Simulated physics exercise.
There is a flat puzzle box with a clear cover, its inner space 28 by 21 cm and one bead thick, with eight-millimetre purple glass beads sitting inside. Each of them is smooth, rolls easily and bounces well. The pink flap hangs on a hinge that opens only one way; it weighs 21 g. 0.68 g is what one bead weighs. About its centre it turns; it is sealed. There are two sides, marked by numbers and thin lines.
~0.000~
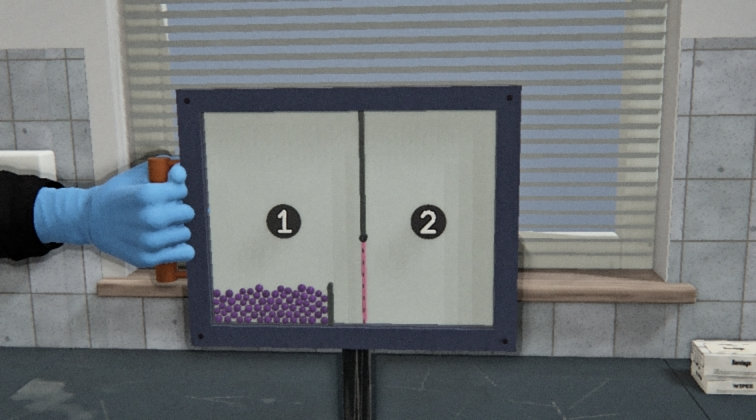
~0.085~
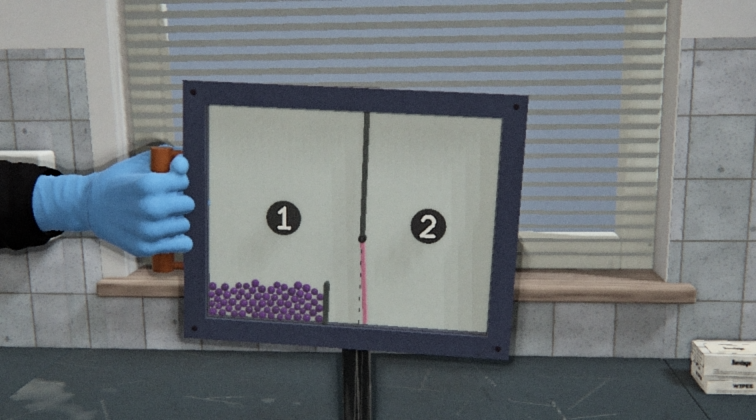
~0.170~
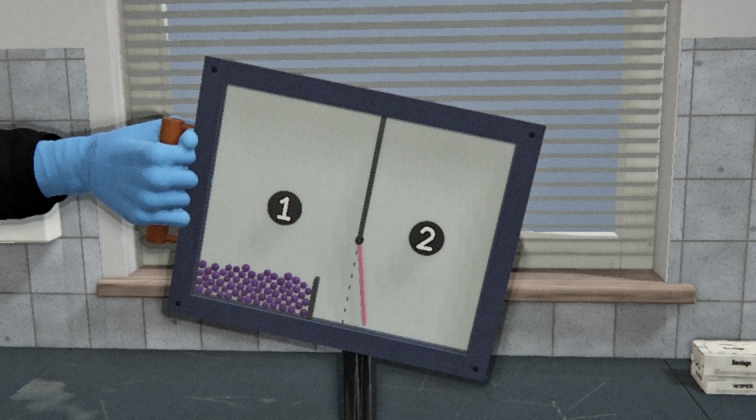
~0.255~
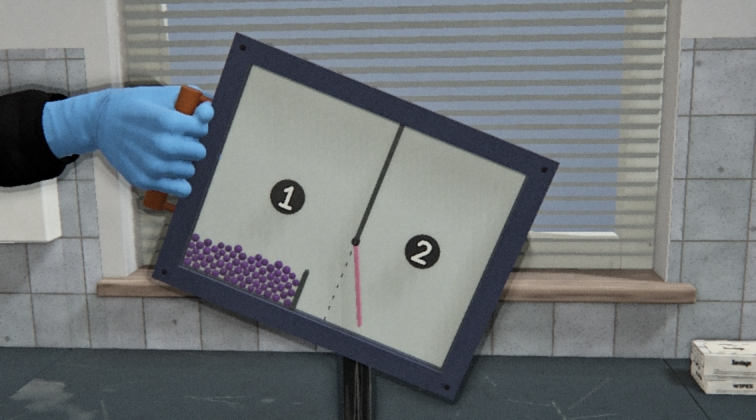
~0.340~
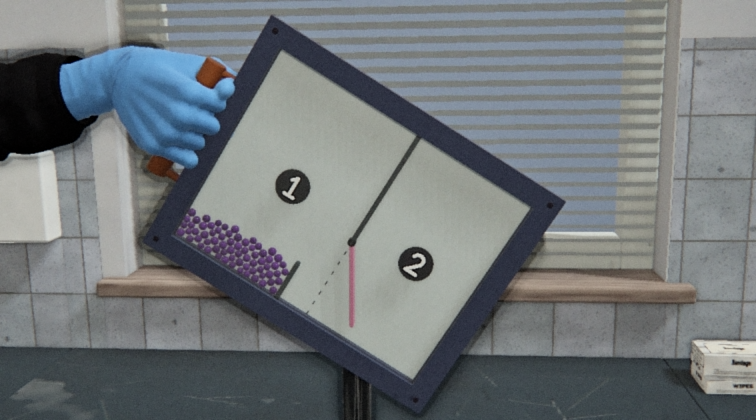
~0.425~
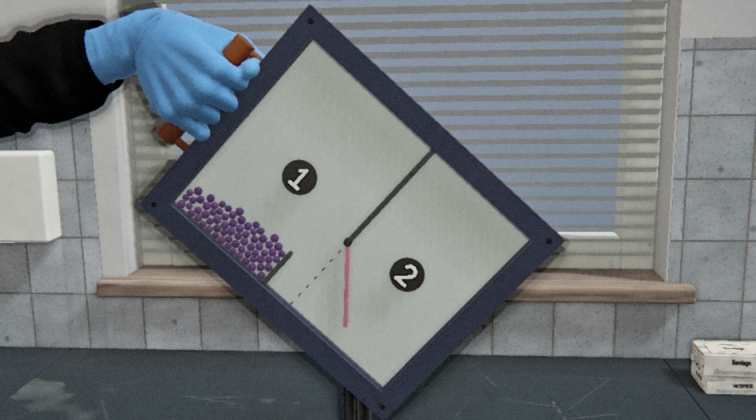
A blue-gloved hand at the left grips a brown handle on a dark-framed, clear-fronted box, seen straight on before a window with blinds above a dark worktop. Purple beads lie at the lower left behind a short wall, with a pink flap hinged beneath a dark divider. The hand turns the box steadily clockwise, the beads shift into a slope, and the flap hangs nearly vertical while the camera stays still.
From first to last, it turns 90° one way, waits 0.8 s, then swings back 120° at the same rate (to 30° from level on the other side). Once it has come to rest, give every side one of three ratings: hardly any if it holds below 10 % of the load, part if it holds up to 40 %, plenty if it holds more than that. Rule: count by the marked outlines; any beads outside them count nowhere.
No. 1: Part; 2: Plenty.
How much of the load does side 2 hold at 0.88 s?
Close to 30 per cent of the load.
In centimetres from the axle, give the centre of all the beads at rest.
About 9 cm right and 5 cm below.
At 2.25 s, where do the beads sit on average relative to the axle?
Right: About 6 cm; below: About 10 cm.
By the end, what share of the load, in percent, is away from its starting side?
Close to 85 in a hundred.
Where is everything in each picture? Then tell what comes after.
In the first picture, level; about 70 beads; beads' middle (271, 306); highest (302, 288); pink flap (363, 238); no. 1 (284, 222), no. 2 (428, 222).
In the second picture, turned 3° clockwise; beads' middle (266, 301); highest (255, 283).
In the third picture, turned 12° clockwise; beads' middle (253, 287); highest (203, 264); wall ends (360, 235), (317, 280).
In the fourth picture, turned 22° clockwise; beads' middle (242, 269); highest (195, 238); pink flap (356, 241).
In the fifth picture, turned 33° clockwise; beads' middle (235, 250); highest (192, 213).
In the sixth picture, turned 43° clockwise; beads' middle (234, 232); highest (198, 191); pink flap (348, 242); no. 1 (300, 177), no. 2 (407, 275).
After 0.88 s, it stands 90° clockwise; the beads' middle is 7 cm left of and level with the centre; no. 1, 70 %, no. 2, 30 %; pink flap open 49°.
After 2.25 s, it stands 30° clockwise; the beads' middle is 6 cm right of and 10 cm below the centre; no. 1, 15 %, no. 2, 85 %; pink flap open 41°.
After 2.82 s, it stands 30° anticlockwise; the beads' middle is 9 cm right of and 5 cm below the centre; no. 1, 15 %, no. 2, 85 %; pink flap shut.
At rest by 3.3 s, it stands 30° anticlockwise; no. 1, 15 %, no. 2, 85 %; pink flap shut.
